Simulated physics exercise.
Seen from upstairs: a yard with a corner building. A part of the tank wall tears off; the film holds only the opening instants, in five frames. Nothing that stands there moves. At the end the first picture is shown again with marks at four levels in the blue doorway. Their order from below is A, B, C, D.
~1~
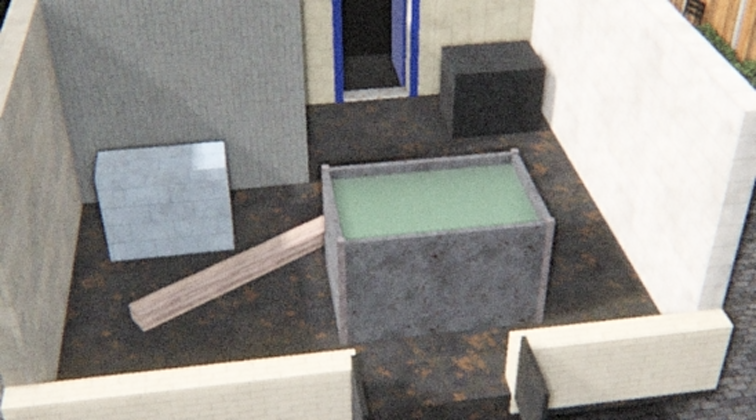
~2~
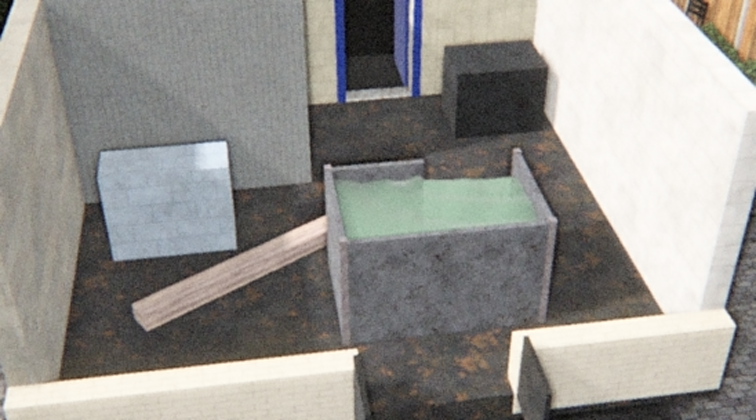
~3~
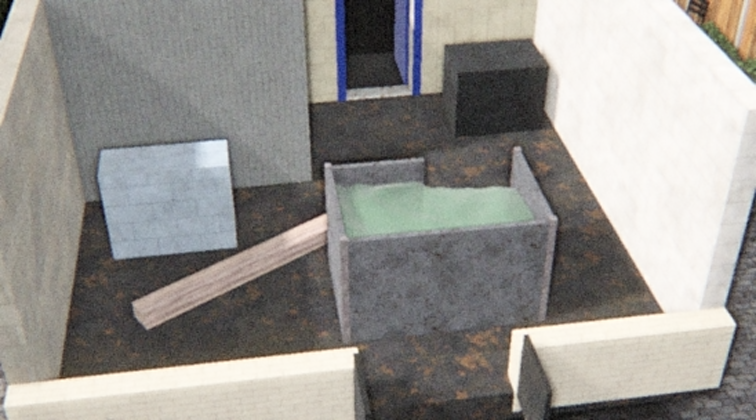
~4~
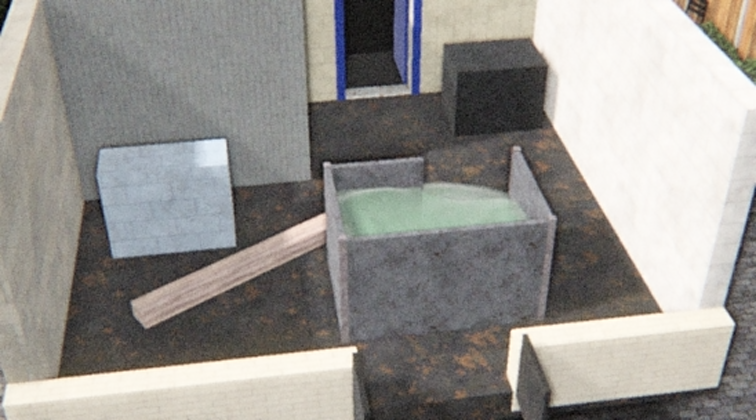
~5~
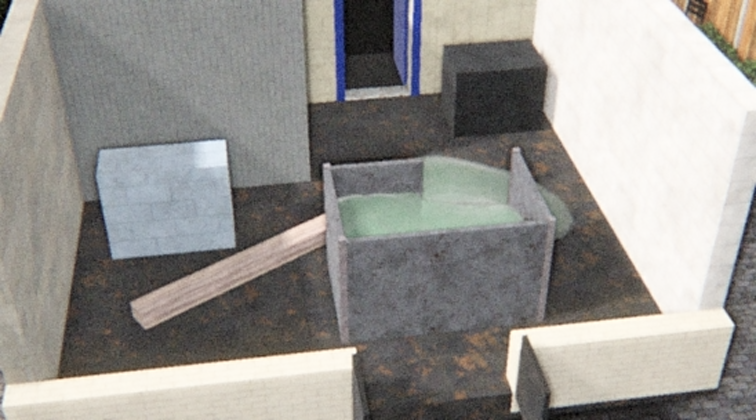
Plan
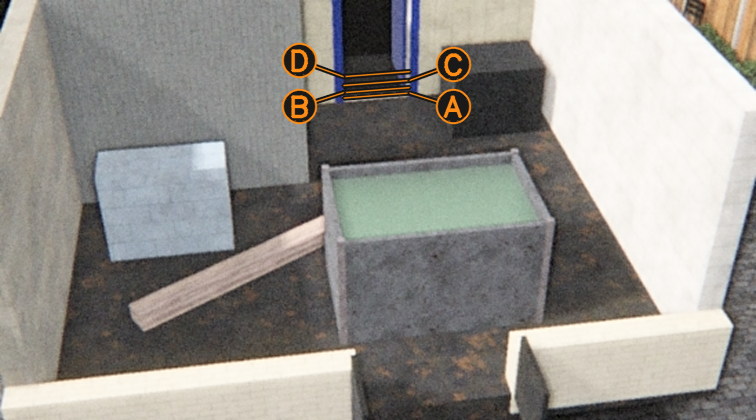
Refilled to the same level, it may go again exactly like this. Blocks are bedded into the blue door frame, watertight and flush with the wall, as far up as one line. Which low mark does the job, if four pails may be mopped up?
I would pick line D.
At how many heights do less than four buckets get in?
One of the four.
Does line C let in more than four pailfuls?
Yes, that goes wrong.
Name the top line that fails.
Line C.
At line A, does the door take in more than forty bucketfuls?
Yes, clearly.
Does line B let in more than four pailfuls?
Yes.
On the marked copy, A at (376, 95); B at (376, 90); C at (376, 82); D at (376, 74); from the bottom up A, B, C, D.
With A, dozens of bucketfuls pour in.
With B, dozens of bucketfuls pour in.
With C, about 12 bucketfuls get in.
With D, a bucket or two gets in.
